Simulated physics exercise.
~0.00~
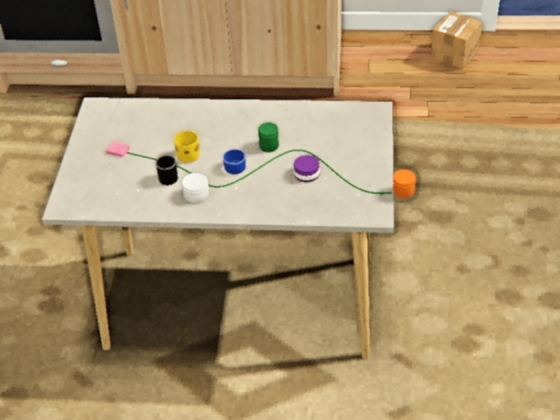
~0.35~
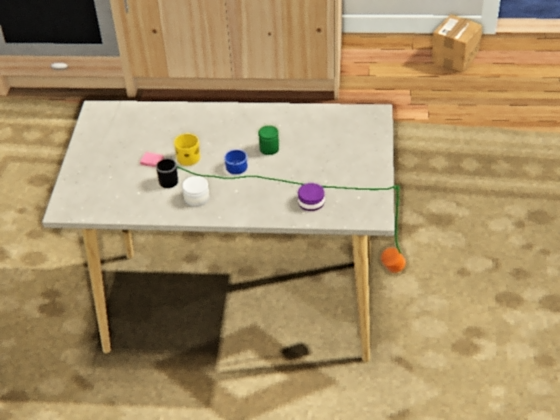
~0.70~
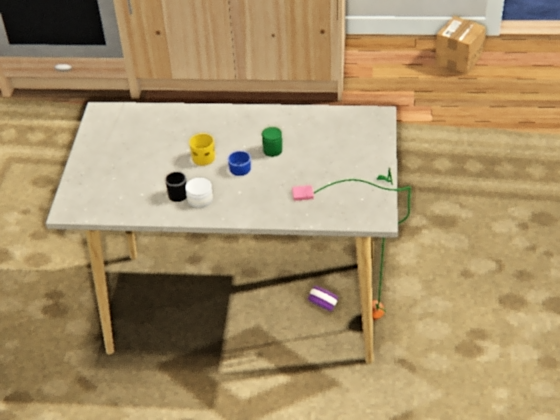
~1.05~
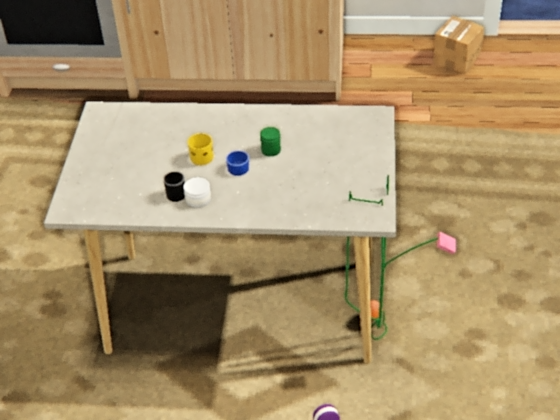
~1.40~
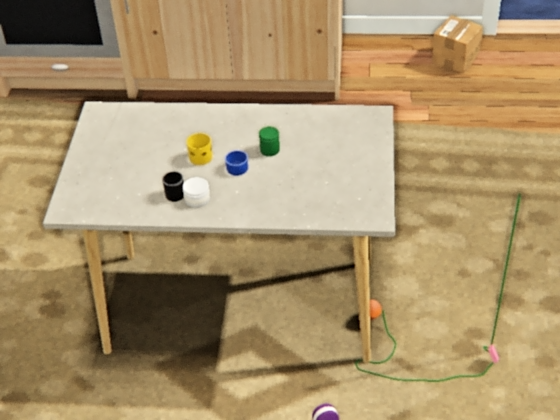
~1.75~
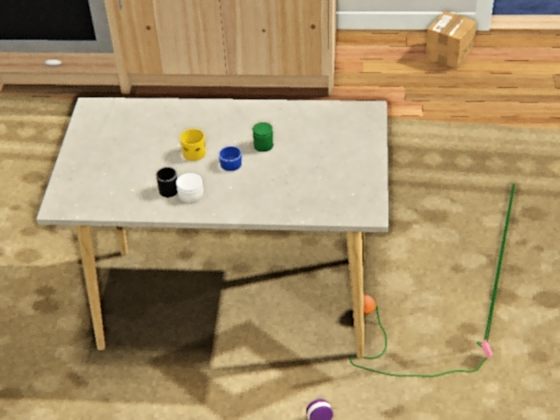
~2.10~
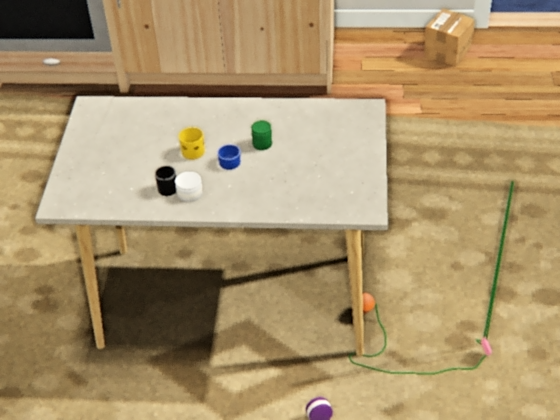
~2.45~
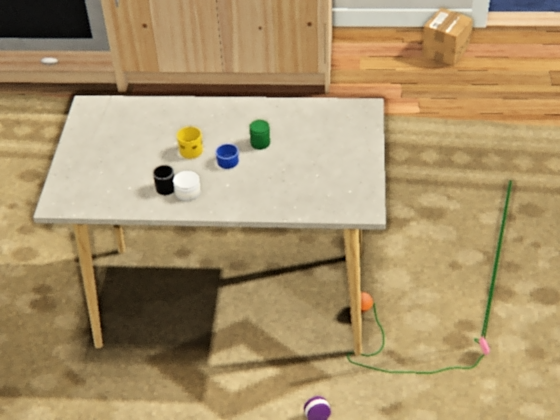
On a kitchen table, a falling orange object drags the purple tin and pink phone off.
